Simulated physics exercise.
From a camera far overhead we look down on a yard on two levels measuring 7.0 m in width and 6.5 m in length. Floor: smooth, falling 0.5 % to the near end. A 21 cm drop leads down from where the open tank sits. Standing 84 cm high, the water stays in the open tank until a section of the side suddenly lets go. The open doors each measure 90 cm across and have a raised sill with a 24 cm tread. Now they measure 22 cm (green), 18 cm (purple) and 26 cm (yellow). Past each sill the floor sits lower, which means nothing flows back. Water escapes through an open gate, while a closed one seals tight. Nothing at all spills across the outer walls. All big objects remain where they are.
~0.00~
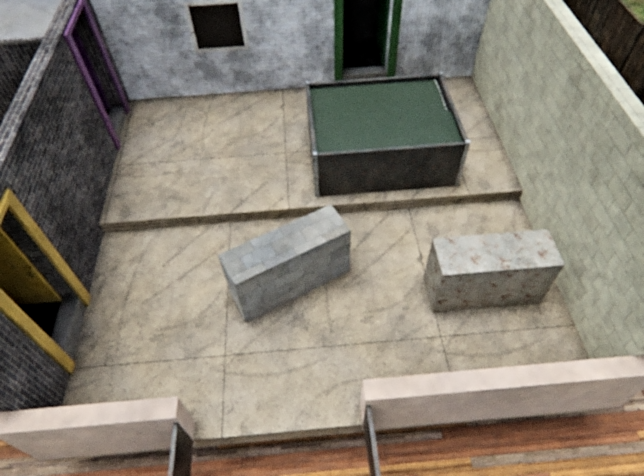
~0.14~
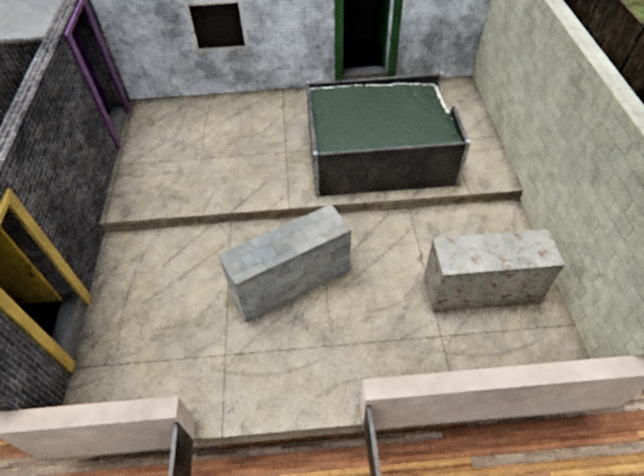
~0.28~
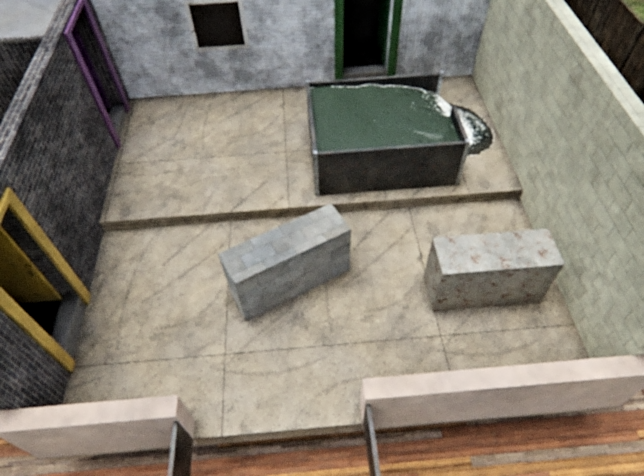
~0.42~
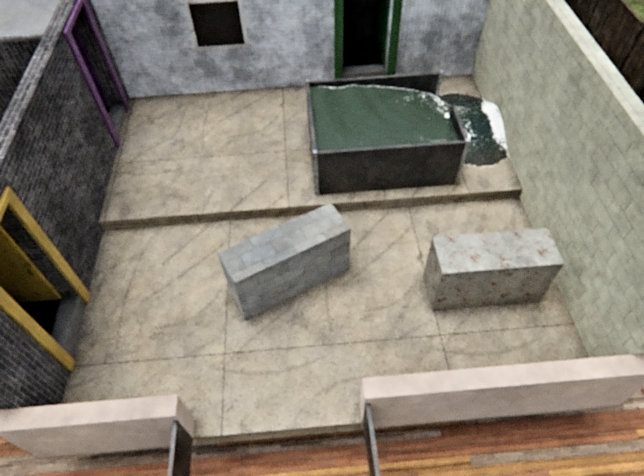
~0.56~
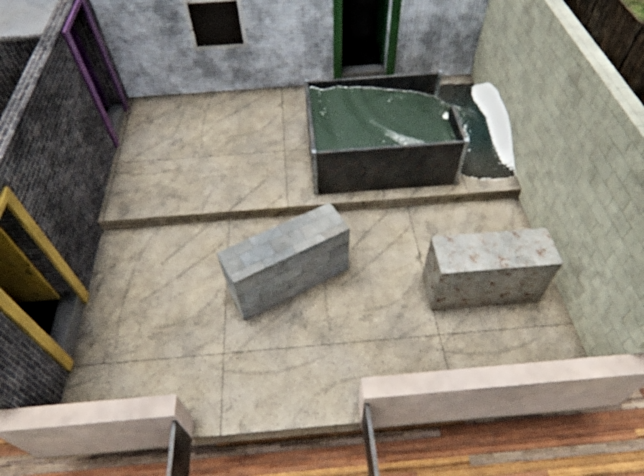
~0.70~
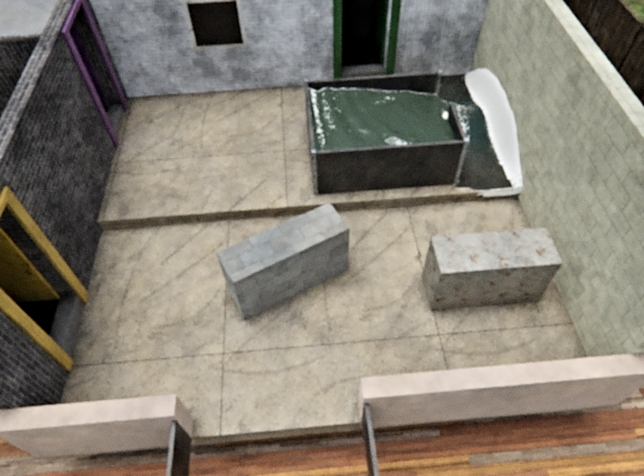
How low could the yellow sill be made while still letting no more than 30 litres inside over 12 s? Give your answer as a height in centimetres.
About 9 cm.
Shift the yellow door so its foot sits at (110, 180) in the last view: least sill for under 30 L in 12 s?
6.5 cm.
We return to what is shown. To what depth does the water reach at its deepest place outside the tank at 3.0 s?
Around 40 centimetres.
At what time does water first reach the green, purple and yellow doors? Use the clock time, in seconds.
So the front gets to green at 1.4 seconds, purple at 3.4 seconds, and yellow at 5.5 seconds.
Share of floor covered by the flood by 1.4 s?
Around 15 per cent of the free floor.
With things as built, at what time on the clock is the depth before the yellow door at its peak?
10.0 s.
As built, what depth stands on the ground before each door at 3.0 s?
In cm: Green 10, purple 0, yellow 0.
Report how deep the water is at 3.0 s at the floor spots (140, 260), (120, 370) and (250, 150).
Around 0 cm, 0 cm and 1 cm.
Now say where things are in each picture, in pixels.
Still water, 84 cm deep, in the open tank at (382, 115); the yellow door at (47, 297) is dry, in the first picture.
The gap is at (440, 117), the front 0.4 m out at a hidden place; the back of the open tank holds 84 cm, in the second picture.
Water pours out at (440, 119) and has run 0.9 m, to (489, 137); about 12 cm deep outside, 84 cm at the back, in the third picture.
The gap is at (439, 120), the front 1.1 m out at (483, 101); the back of the open tank holds 84 cm, in the fourth picture.
Water pours out at (438, 119) and has run 1.3 m, to (475, 86); about 9 cm deep outside, 83 cm at the back, in the fifth picture.
Water pours out at (438, 119) and has run 1.6 m, to (469, 74); about 10 cm deep outside, 75 cm at the back; 6.4 m in a straight line remain to the yellow door at (45, 295), in the sixth picture.
After 1.4 s water covers 15 % of the floor, deepest (66 cm) near (466, 80); it has not reached the yellow door.
After 3.0 s water covers 45 % of the floor, deepest (40 cm) near (466, 80); it has not reached the yellow door.
After 12.0 s water covers 95 % of the floor, deepest (12 cm) near (84, 427); 12 cm at the yellow door, 0 litres in over its 26 cm sill.
At the yellow door as built, the water arrived by 5.4 s and peaked near 15 cm at 10.0 s.
Run again over the same 12 s with other heights there, 38 litres in over 8 cm, 16 litres over 10.5 cm. The limit of 30 litres is kept from about 9 cm up.
